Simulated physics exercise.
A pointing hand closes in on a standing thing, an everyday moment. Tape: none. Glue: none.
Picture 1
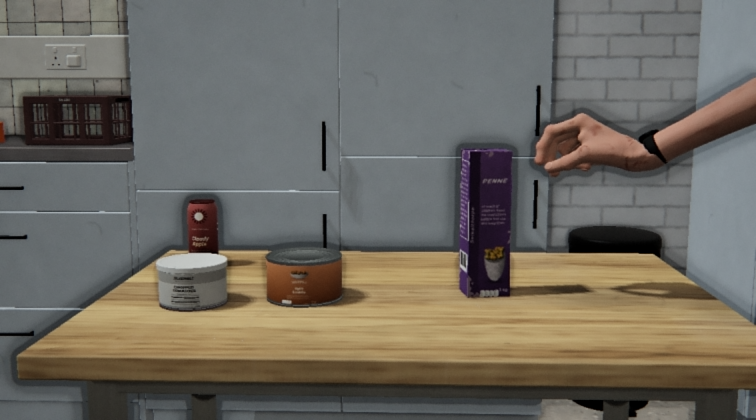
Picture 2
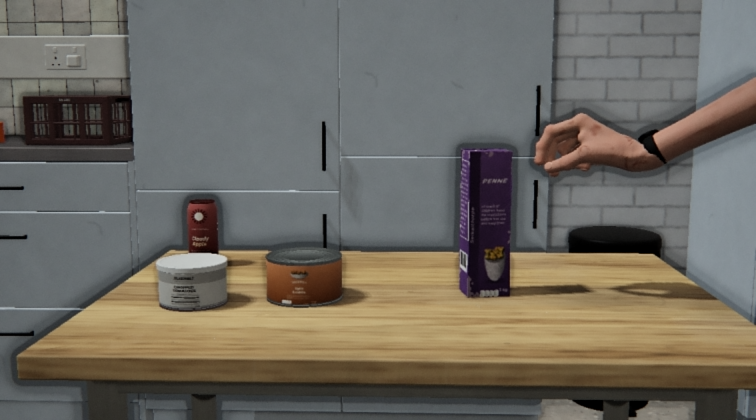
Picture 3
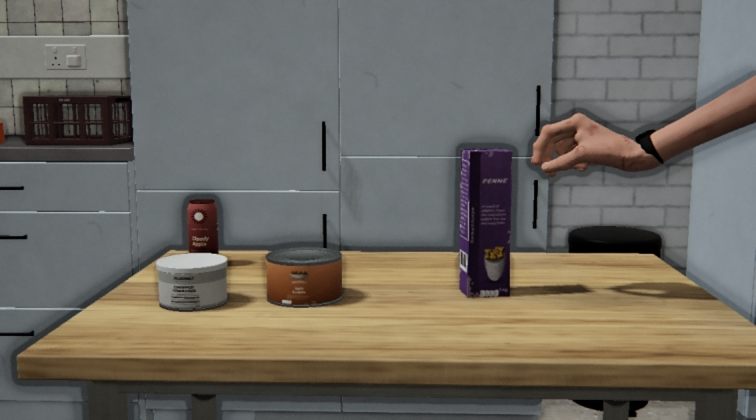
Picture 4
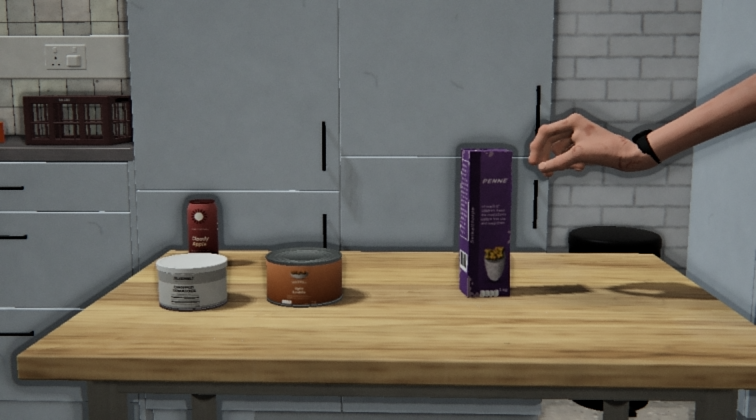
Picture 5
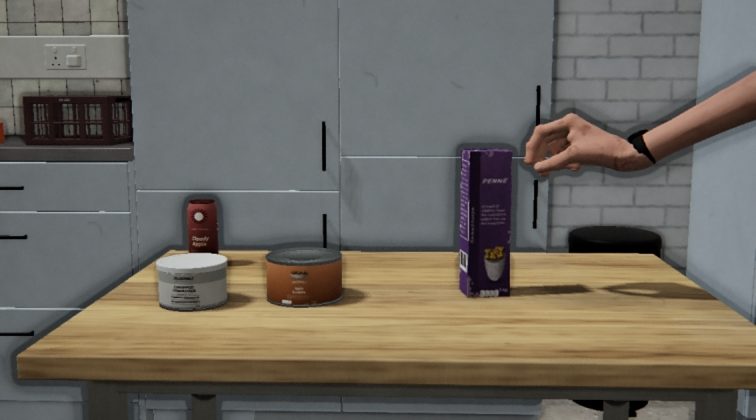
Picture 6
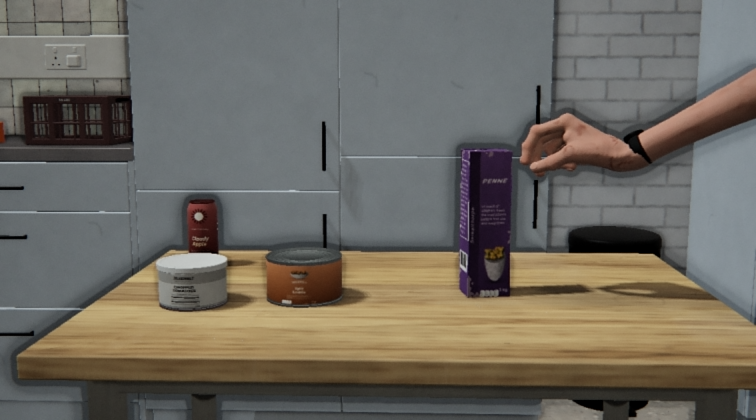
In a kitchen, a tall purple carton stood on a wooden table near two tubs and a red container, while a hand at the right moved slightly left toward the carton.
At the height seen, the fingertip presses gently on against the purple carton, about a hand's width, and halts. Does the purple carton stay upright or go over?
It falls.
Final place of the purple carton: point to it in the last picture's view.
End position, last frame: About (390, 251).
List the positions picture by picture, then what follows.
Purple carton (485, 223), in the first picture.
Purple carton (485, 223), in the second picture.
Purple carton (485, 223), in the third picture.
Purple carton (485, 223), in the fourth picture.
Purple carton (485, 223), in the fifth picture.
Purple carton (485, 223), in the sixth picture.
Then, 1.30 s past the last view, purple carton rocked 24° from its first pose near (455, 220).
Then, 1.60 s past the last view, purple carton rocked 68° from its first pose near (397, 247).
Finally, down or leaning hard on the table, purple carton. Final places as the last picture's camera would see them, purple carton near (390, 251).
